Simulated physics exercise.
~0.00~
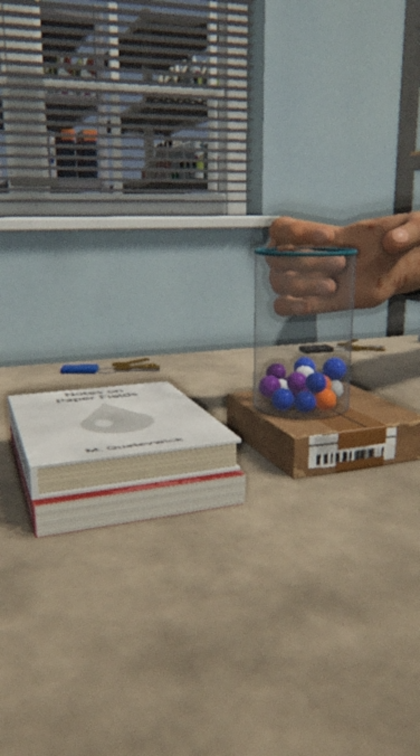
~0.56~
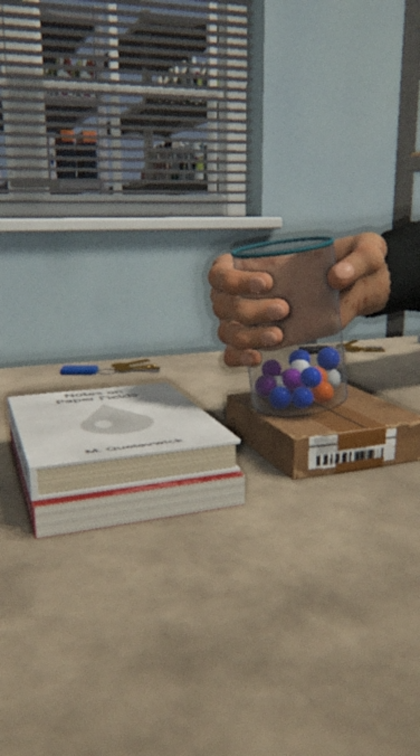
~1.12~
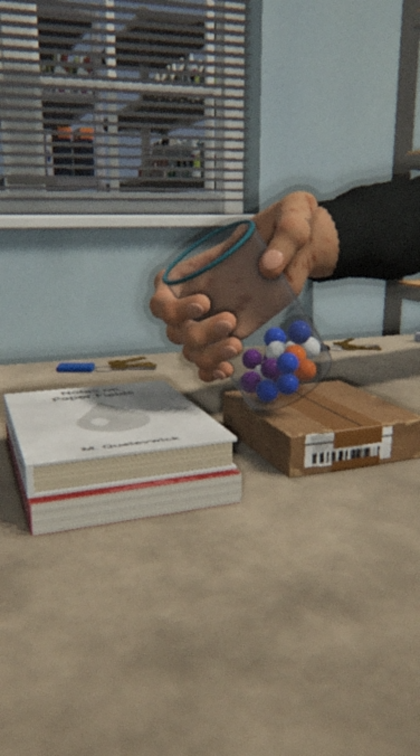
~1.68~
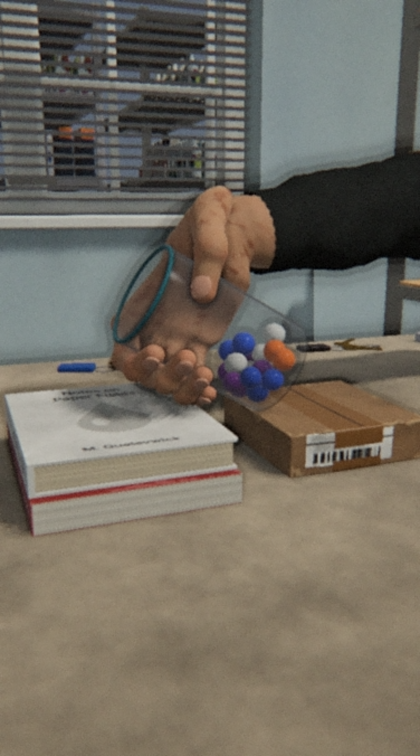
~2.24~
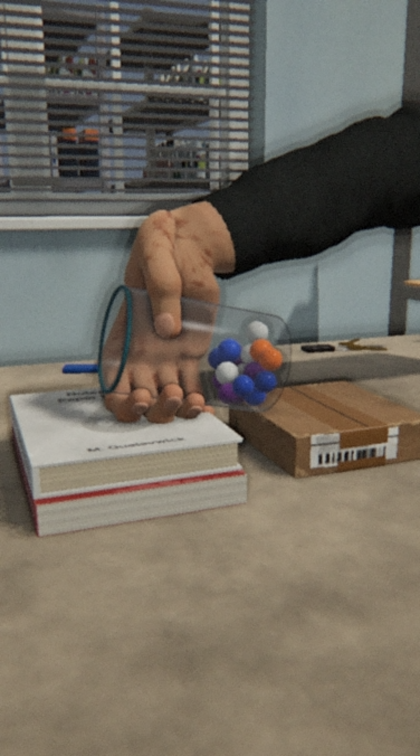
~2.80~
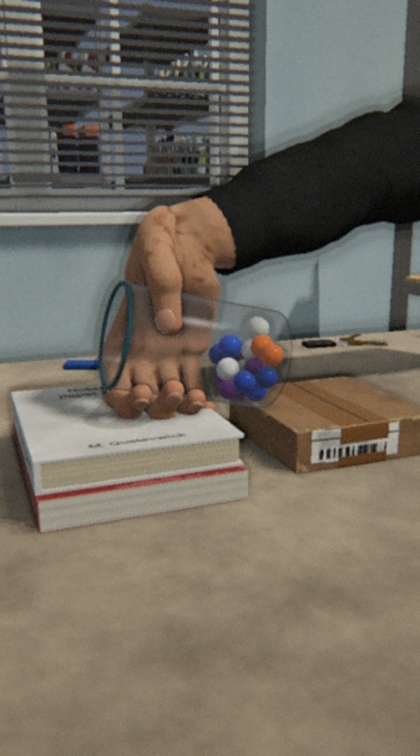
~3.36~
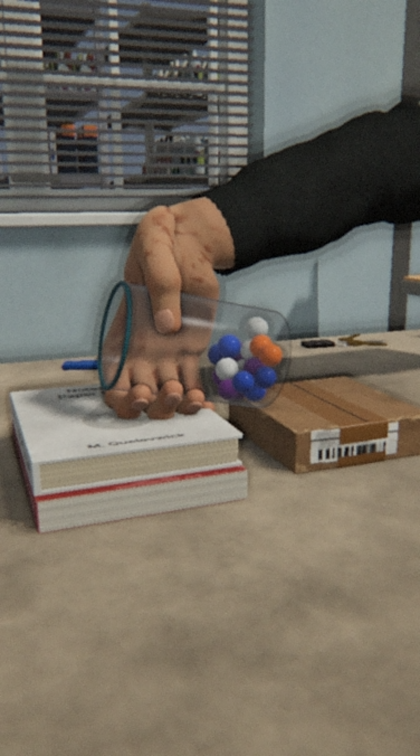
The clip shows a hand gripping an open clear glass of colourful balls on a cardboard box, lifting it and tipping it leftward until it rests nearly on its side on a neighbouring pile of books, with all the balls still inside.
